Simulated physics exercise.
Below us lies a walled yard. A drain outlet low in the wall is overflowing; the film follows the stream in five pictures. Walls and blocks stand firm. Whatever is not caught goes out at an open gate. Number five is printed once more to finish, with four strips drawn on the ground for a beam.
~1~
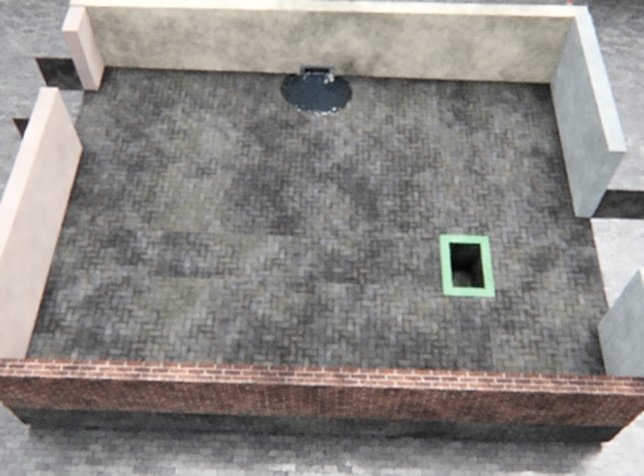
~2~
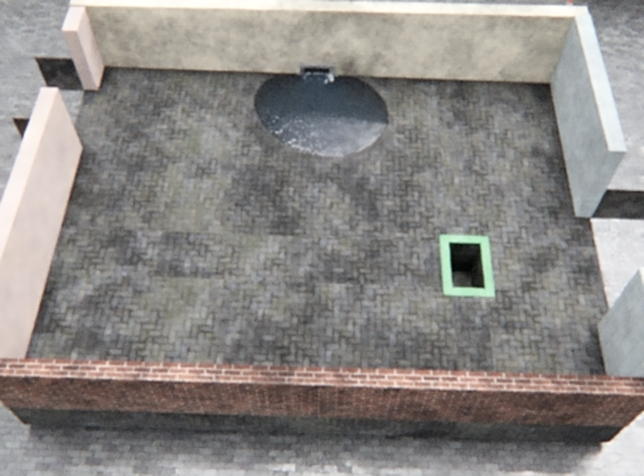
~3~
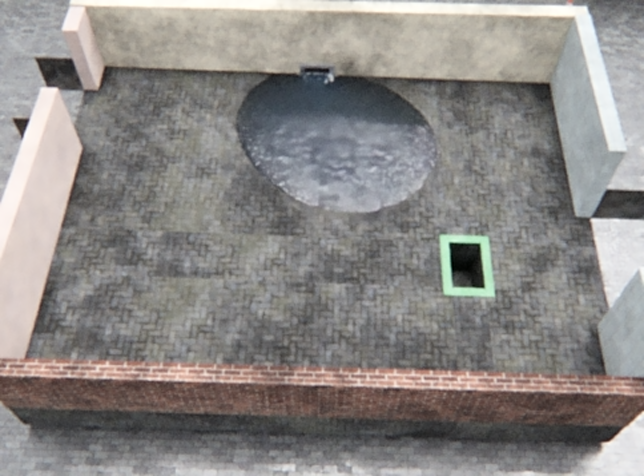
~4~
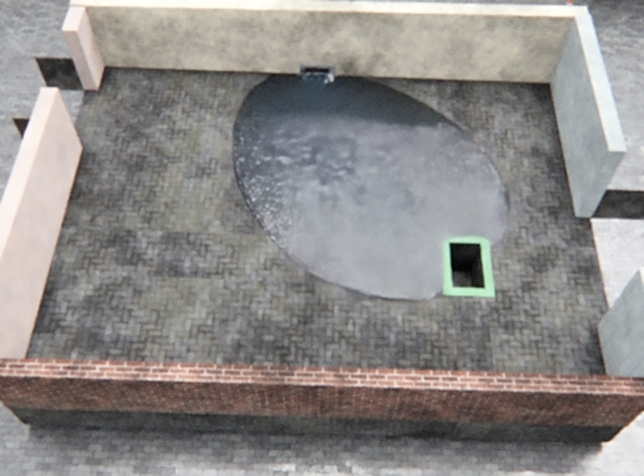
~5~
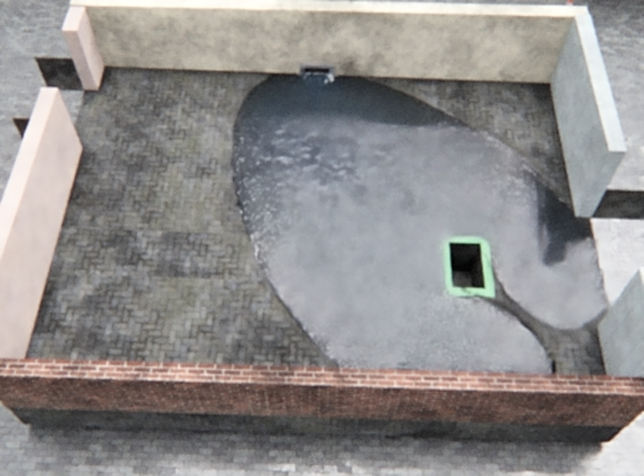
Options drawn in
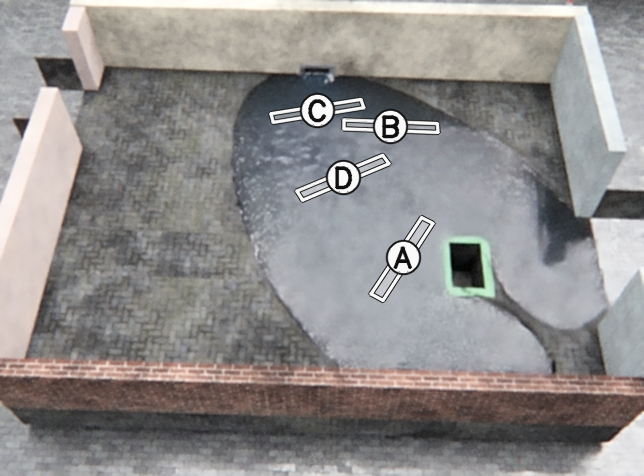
At the start, a small dark pool of water lies by an outlet in the back wall of a paved, walled yard. The water spreads forward and to the right, reaching the green-edged drain pit. It then surrounds the pit and extends to the right side and front brick wall, leaving the left paving dry.
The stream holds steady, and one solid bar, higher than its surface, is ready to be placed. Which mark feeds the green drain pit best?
Position B does it best.
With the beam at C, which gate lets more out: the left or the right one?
The right one.
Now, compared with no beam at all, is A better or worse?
It is worse.
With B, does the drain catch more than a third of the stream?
No, it does not.
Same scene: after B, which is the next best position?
The answer is A.
In white, A from (377, 297) to (427, 220); B from (343, 124) to (437, 127); C from (272, 118) to (362, 103); D from (299, 195) to (385, 159).
With A, about 14 % of the stream goes into the green drain pit, about 84 % out by the gates.
With B, about 20 % of the stream goes into the green drain pit, about 78 % out by the gates.
With C, about 9 % of the stream goes into the green drain pit, about 89 % out by the gates.
With D, about 10 % of the stream goes into the green drain pit, about 88 % out by the gates.
